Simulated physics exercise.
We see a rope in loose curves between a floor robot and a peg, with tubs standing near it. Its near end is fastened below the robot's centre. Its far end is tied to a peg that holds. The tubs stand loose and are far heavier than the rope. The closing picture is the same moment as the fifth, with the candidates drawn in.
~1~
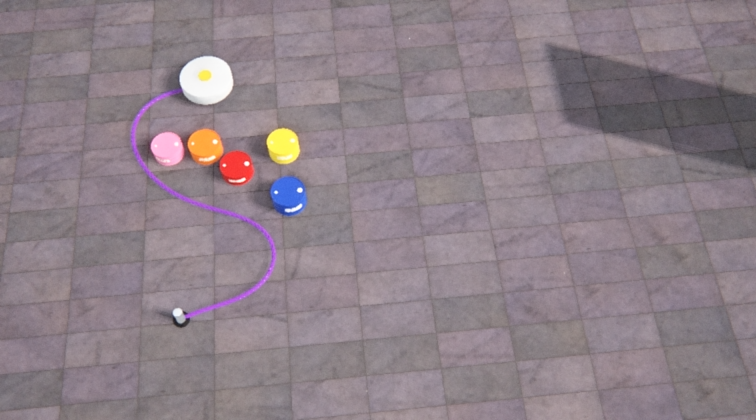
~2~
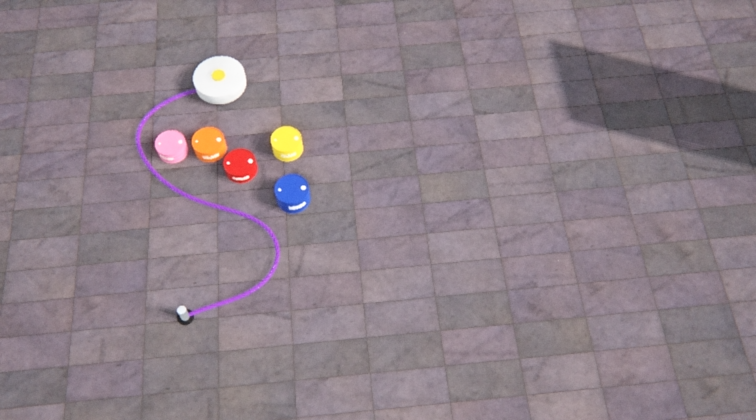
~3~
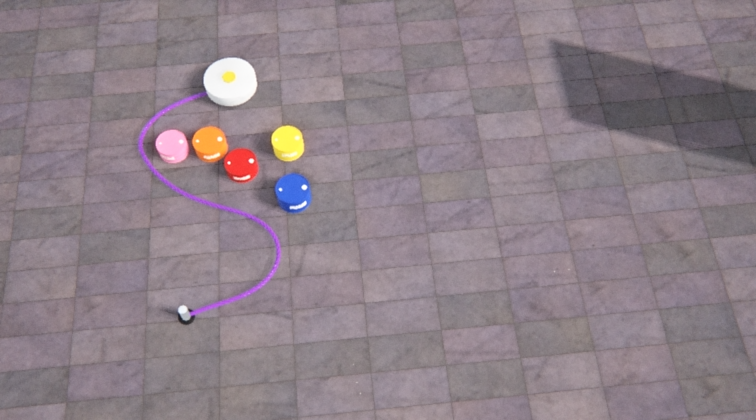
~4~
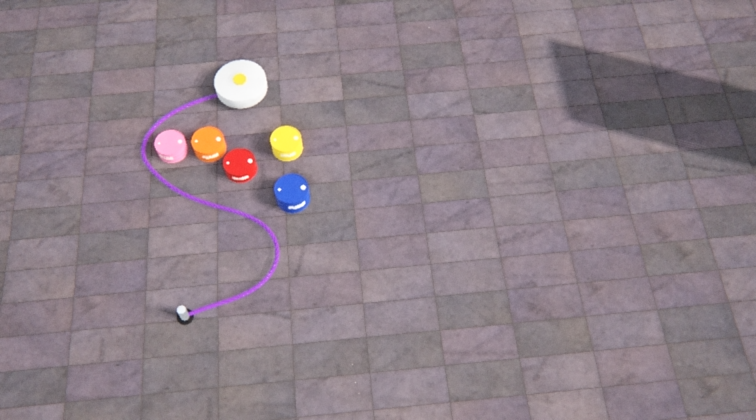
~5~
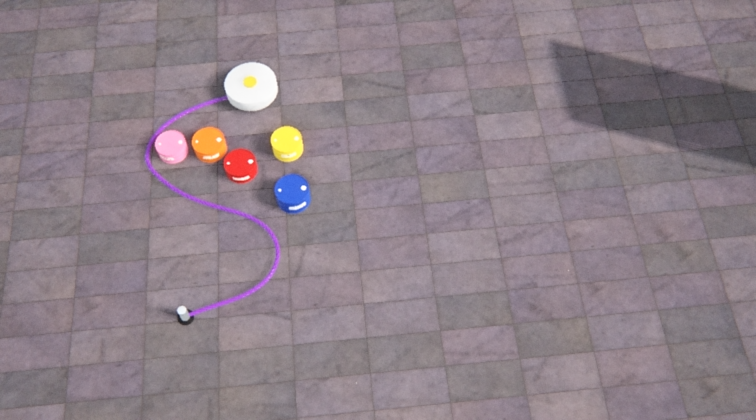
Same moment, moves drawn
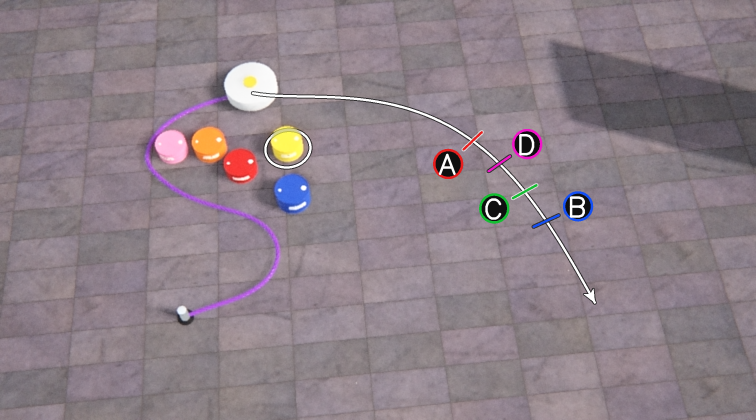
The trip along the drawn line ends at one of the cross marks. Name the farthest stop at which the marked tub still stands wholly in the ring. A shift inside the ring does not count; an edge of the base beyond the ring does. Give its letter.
As far as tick A.
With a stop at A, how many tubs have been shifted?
Three.
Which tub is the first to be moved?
The pink tub.
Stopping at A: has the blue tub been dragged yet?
By then, no.
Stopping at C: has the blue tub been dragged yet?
By then, yes.
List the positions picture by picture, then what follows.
In the first frame, pink tub (168, 149); yellow tub (283, 146); blue tub (289, 196).
In the second frame, robot (220, 81); peg (184, 314).
In the third frame, robot (231, 83); red tub (241, 166).
In the fourth frame, robot (241, 85); yellow tub (287, 144).
In the fifth frame, robot (251, 88); peg (184, 314); orange tub (209, 145); red tub (241, 166).
On the marked copy, A at (473, 141); B at (546, 221); C at (525, 192); D at (499, 164); the ring at (288, 148); the route from (253, 93) via (462, 134) to (595, 303).
Taking A. A third of the way, robot (331, 92); yellow tub (287, 144).
Two thirds of the way, robot (412, 105); pink tub (183, 157); yellow tub (287, 144).
When it is over, robot (473, 136); orange tub (236, 160); red tub (259, 178); pink tub (220, 184); yellow tub (287, 144); the yellow tub is still in its ring.
As for the rest, B drags the ringed tub to (303, 185); C drags the ringed tub to (295, 176); D drags the ringed tub to (291, 164).
